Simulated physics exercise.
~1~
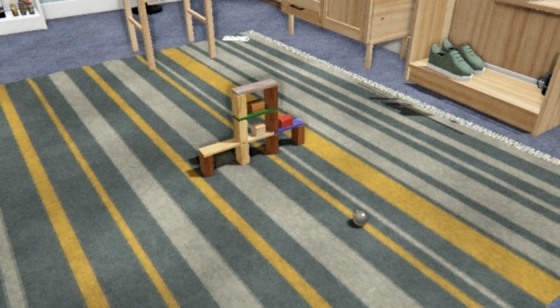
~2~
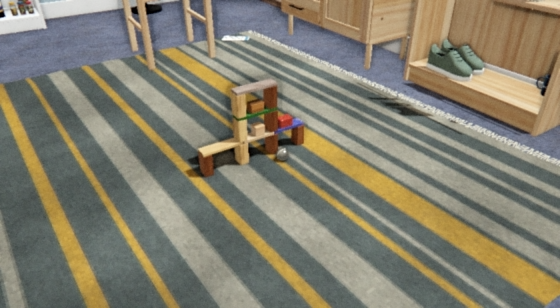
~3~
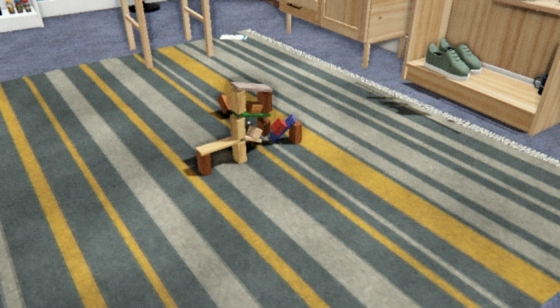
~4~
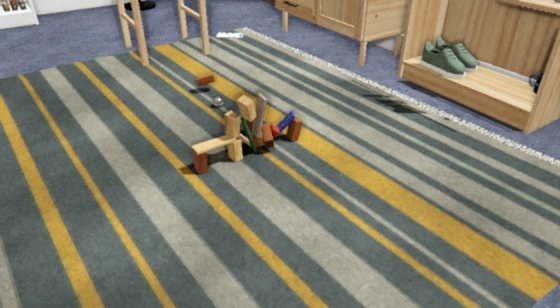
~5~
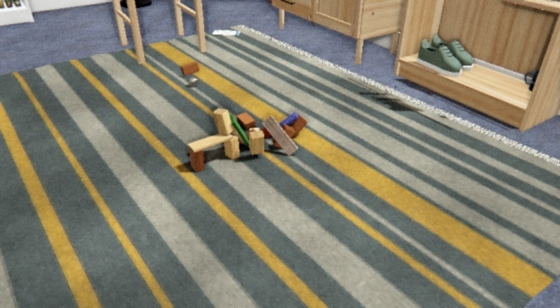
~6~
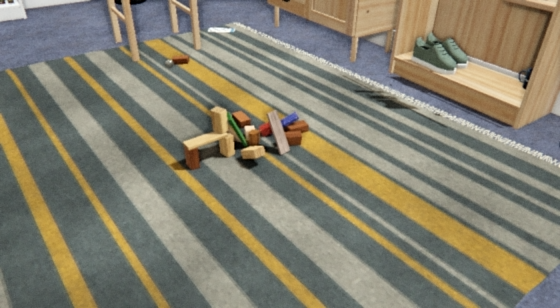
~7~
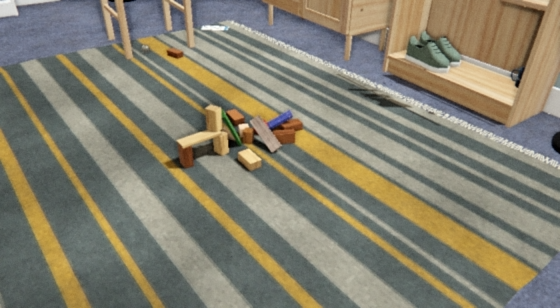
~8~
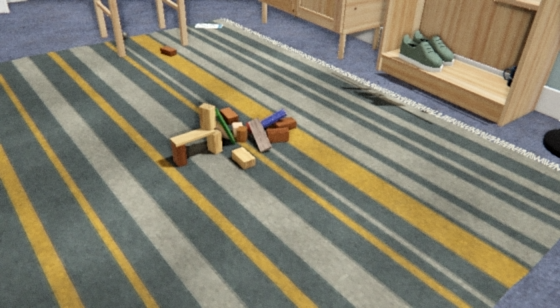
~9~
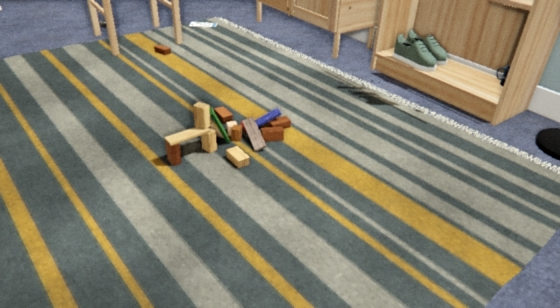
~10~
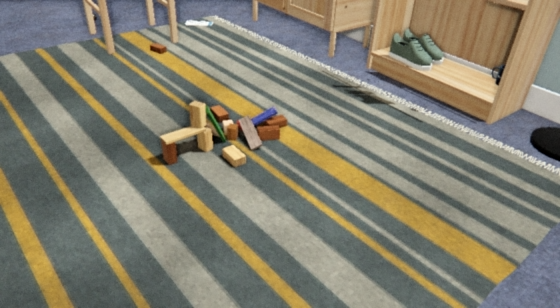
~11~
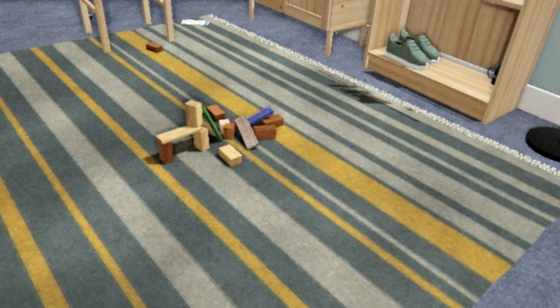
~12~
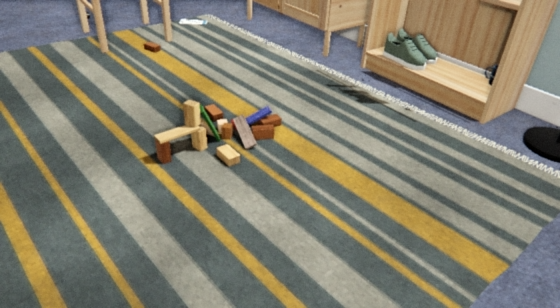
The clip shows a small wooden block structure on a striped rug as a steel ball rolls into its base and the structure collapses. One block tumbles away toward the stool legs, the view shifts slightly right, and the blue plank ends tilted among the fallen pieces.
